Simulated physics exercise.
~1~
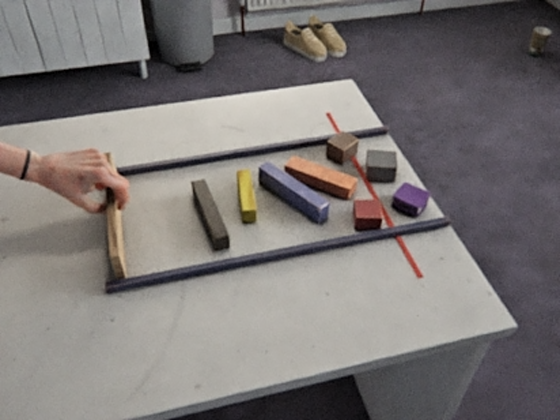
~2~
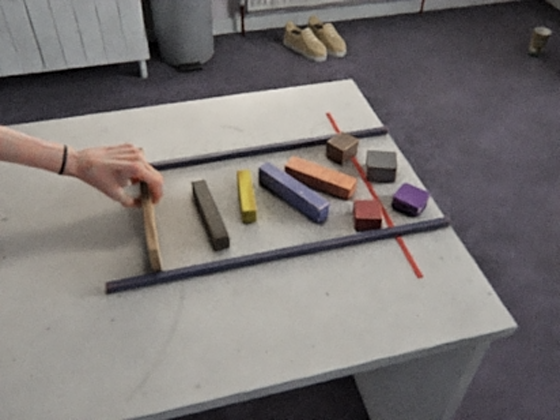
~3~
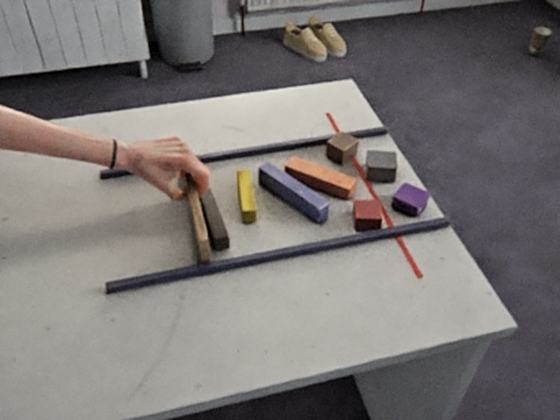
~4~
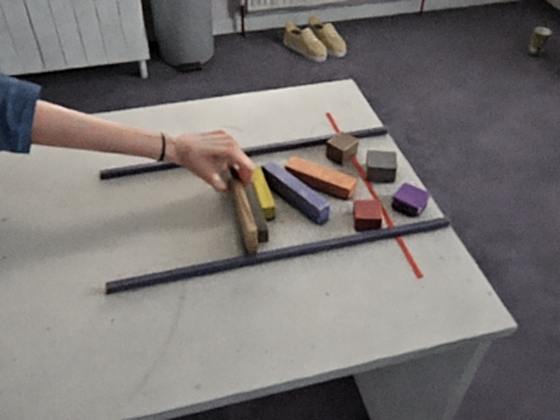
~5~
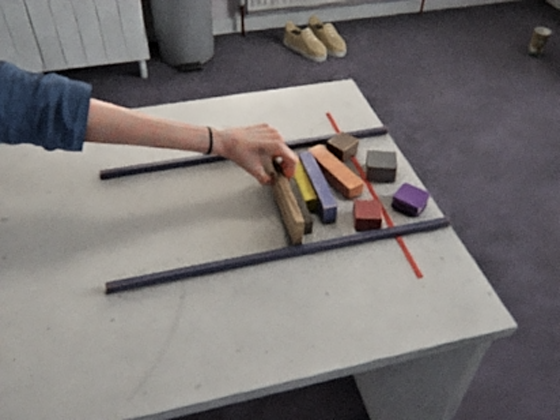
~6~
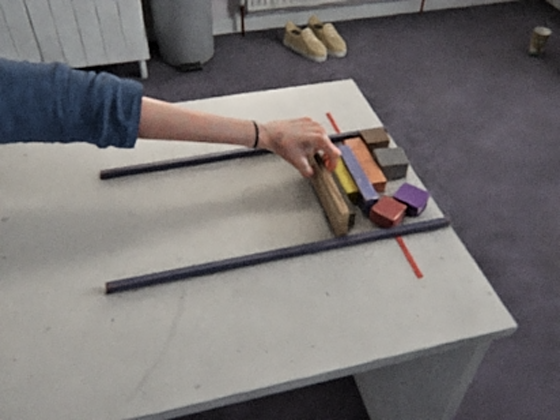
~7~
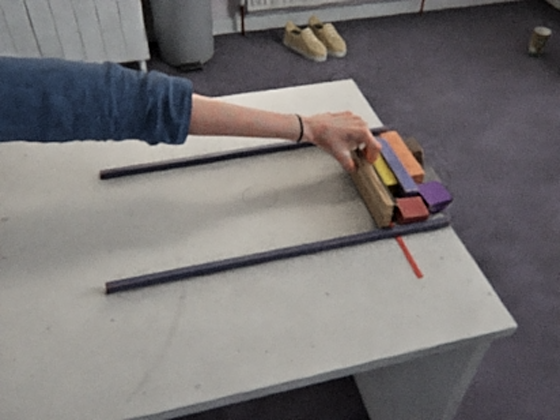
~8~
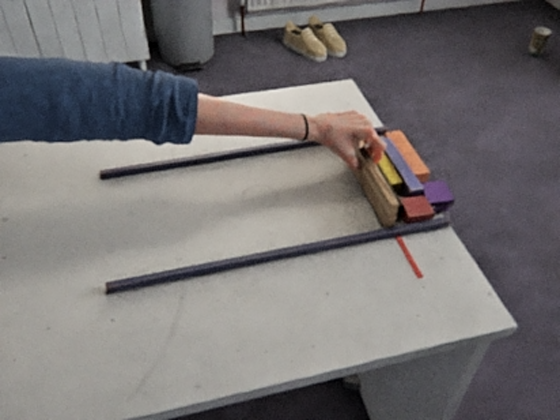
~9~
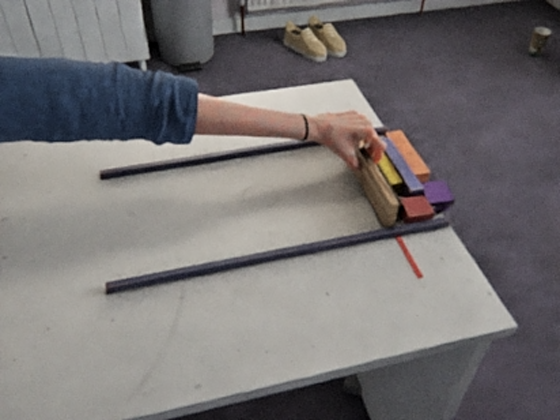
The clip opens on a pale table where a hand holds an upright wooden board at the left of a channel between two dark rails, with coloured bars and blocks lying ahead near a red strip of tape. The hand slides the board right, and it meets the black bar first. Together they gather the yellow stick, then the blue and orange bars, bunching them up. The packed group shoves the smaller blocks past the tape toward the table's end. The grey and brown blocks go over the edge and drop from view, and the board stops, with the remaining pieces crowded at the edge.
